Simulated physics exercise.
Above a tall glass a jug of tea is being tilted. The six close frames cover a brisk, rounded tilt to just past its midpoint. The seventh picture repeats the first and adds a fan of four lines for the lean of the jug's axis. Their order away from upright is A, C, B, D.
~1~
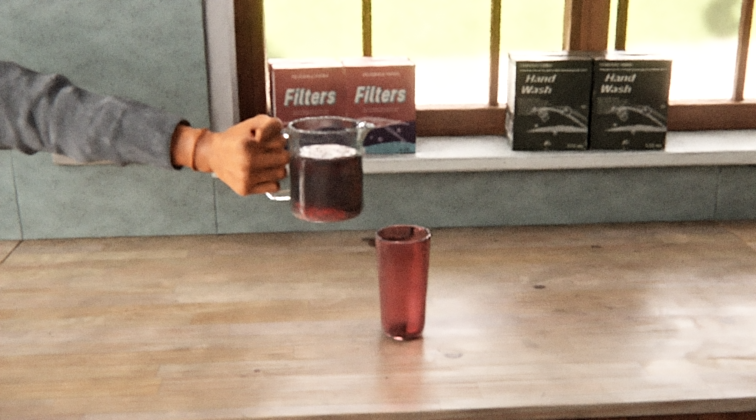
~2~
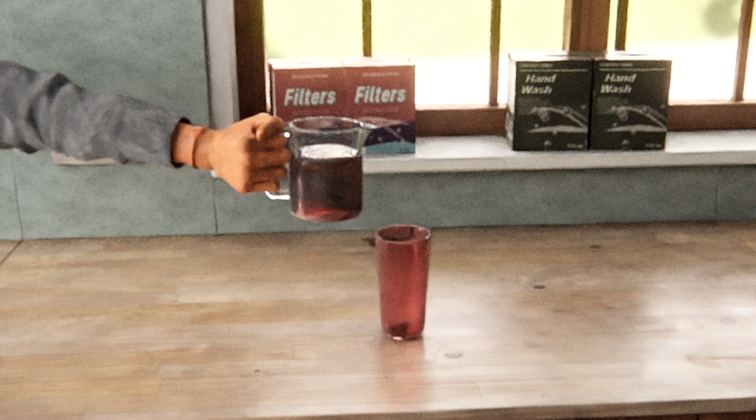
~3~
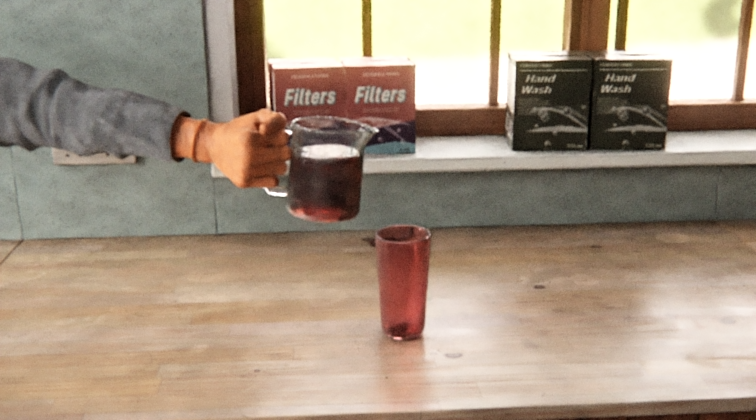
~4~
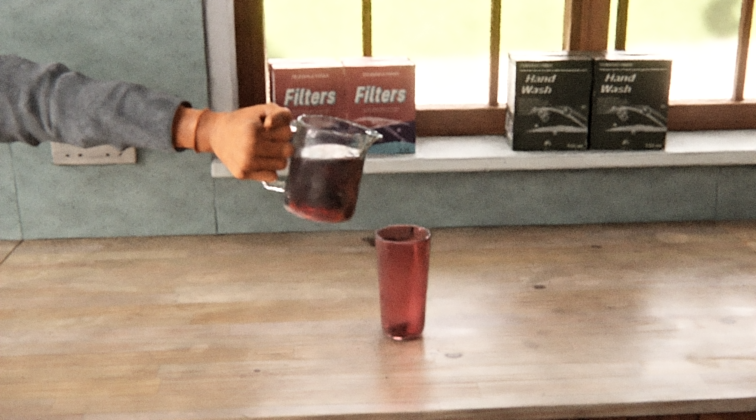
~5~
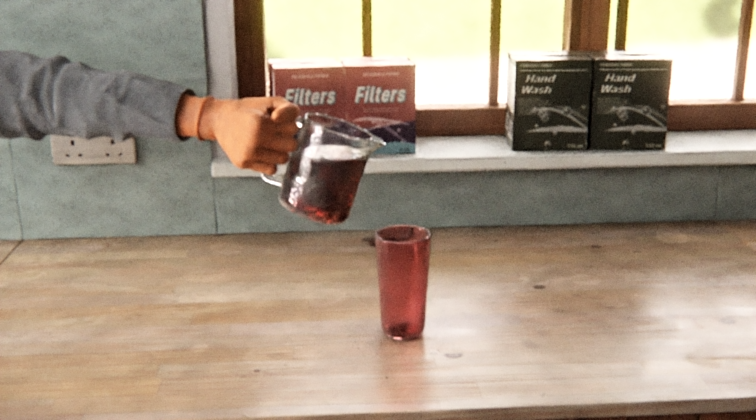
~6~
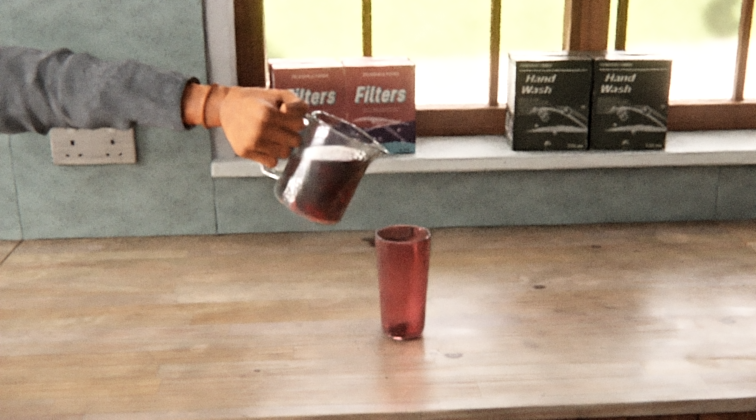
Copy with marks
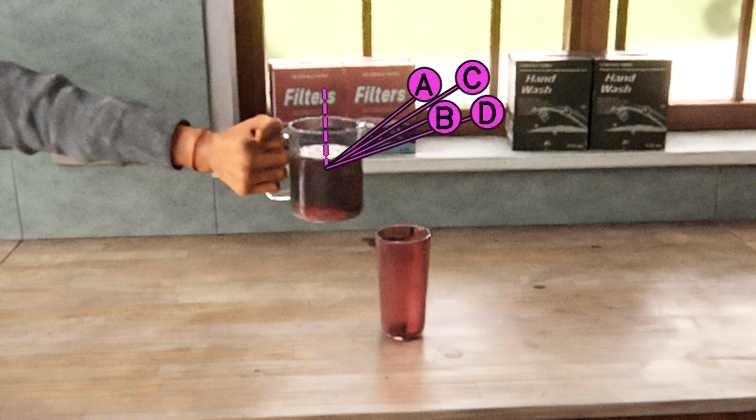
A hand held a glass jug of dark tea above a tall reddish glass on a wooden counter, kept it upright briefly, then gradually tilted it to the right, with nothing coming out.
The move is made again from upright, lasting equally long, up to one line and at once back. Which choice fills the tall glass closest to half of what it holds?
D.
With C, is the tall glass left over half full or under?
Under.
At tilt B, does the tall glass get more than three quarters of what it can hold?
No, less.
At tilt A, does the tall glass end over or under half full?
Under half.
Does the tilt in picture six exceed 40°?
No, it does not.
In magenta, A at (413, 99); B at (426, 120); C at (457, 86); D at (471, 117).
With A, the tall glass ends with about 15 % of what it can hold.
With B, the tall glass ends with about 37 % of what it can hold; 5 % of the tea is spilt.
With C, the tall glass ends with about 25 % of what it can hold; 4 % of the tea is spilt.
With D, the tall glass ends with about 52 % of what it can hold; 5 % of the tea is spilt.
